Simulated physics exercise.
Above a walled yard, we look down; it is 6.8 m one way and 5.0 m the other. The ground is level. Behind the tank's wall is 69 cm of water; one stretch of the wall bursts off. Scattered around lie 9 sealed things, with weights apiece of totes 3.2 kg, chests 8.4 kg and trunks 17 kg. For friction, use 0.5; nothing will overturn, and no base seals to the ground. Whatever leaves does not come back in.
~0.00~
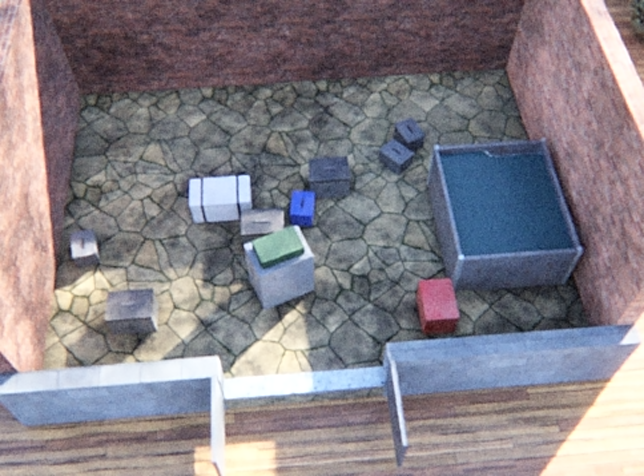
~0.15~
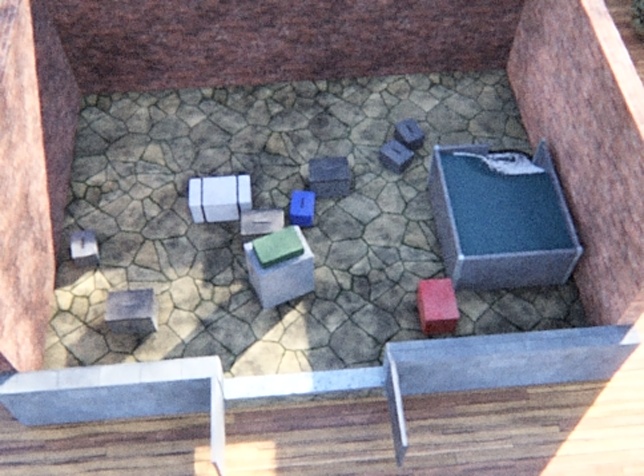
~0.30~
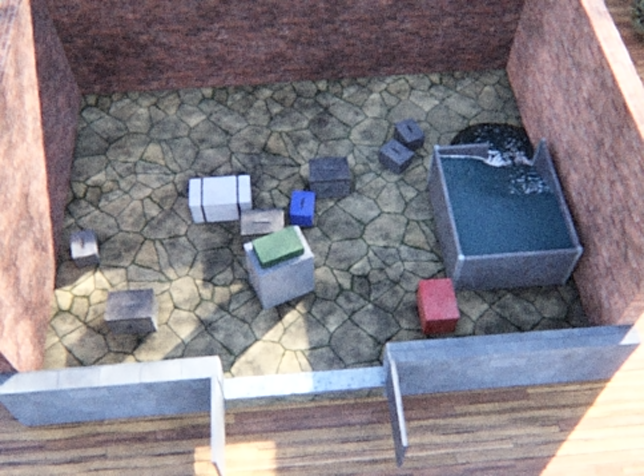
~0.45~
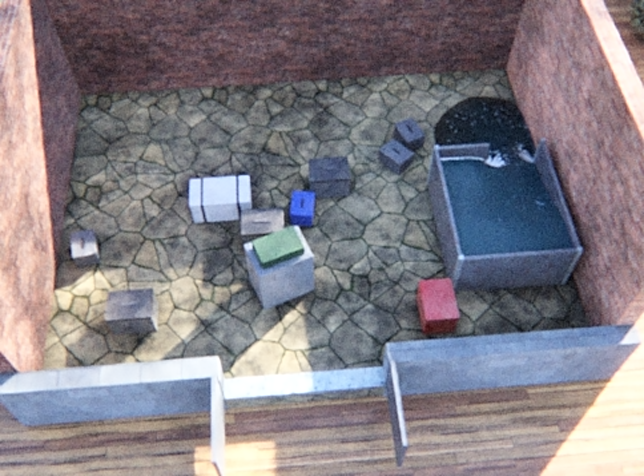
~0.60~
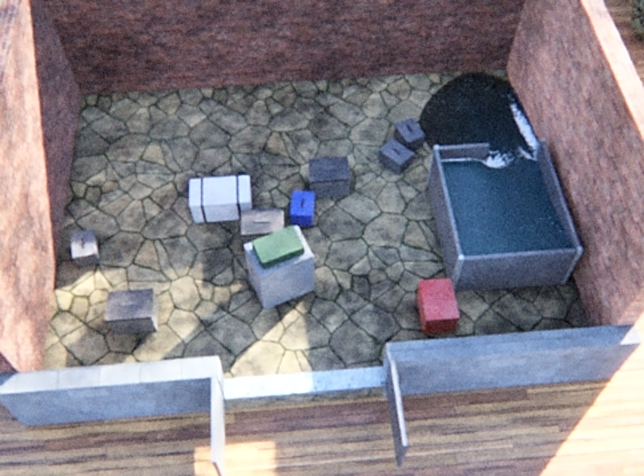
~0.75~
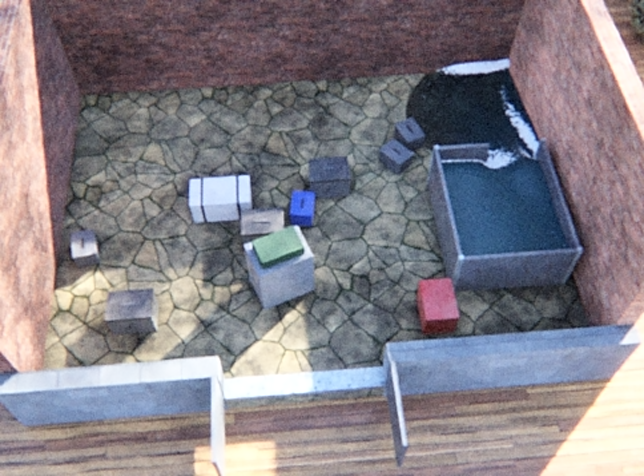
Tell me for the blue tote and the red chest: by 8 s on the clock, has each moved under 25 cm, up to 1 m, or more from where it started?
The blue tote drifts a bit. The red chest remains nearly in place.
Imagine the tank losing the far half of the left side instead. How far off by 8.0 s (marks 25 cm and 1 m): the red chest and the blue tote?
Outcome - red chest: No real movement, blue tote: Long-distance displacement.
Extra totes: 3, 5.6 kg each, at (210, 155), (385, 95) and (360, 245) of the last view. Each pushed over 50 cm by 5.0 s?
So that's beyond the threshold, beyond the threshold and within the threshold, in that sequence.
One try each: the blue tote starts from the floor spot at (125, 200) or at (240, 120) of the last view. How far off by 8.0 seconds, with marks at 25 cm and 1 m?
I'd say it lands far off on the first try and it lands far off on the second.
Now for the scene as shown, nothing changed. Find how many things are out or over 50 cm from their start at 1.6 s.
0.
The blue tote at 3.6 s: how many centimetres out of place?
5 cm, give or take.
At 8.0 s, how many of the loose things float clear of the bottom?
It comes to 2 of them.
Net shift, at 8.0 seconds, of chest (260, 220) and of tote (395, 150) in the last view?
Respectively: 30 cm / 30 cm.
After 1.6 s the blue tote is near (303, 203), 0.0 m from its start, aground; the red chest is near (439, 299), 0.0 m from its start, aground; 0 of 9 are out; 0 afloat.
After 3.6 s the blue tote is near (301, 206), 0.0 m from its start, aground; the red chest is near (439, 299), 0.0 m from its start, aground; 0 of 9 are out; 0 afloat.
After 5.6 s the blue tote is near (317, 231), 0.5 m from its start, aground; the red chest is near (439, 299), 0.0 m from its start, aground; 0 of 9 are out; 1 afloat.
After 8.0 s the blue tote is near (322, 236), 0.6 m from its start, aground; the red chest is near (439, 299), 0.0 m from its start, aground; 0 of 9 are out; 2 afloat.
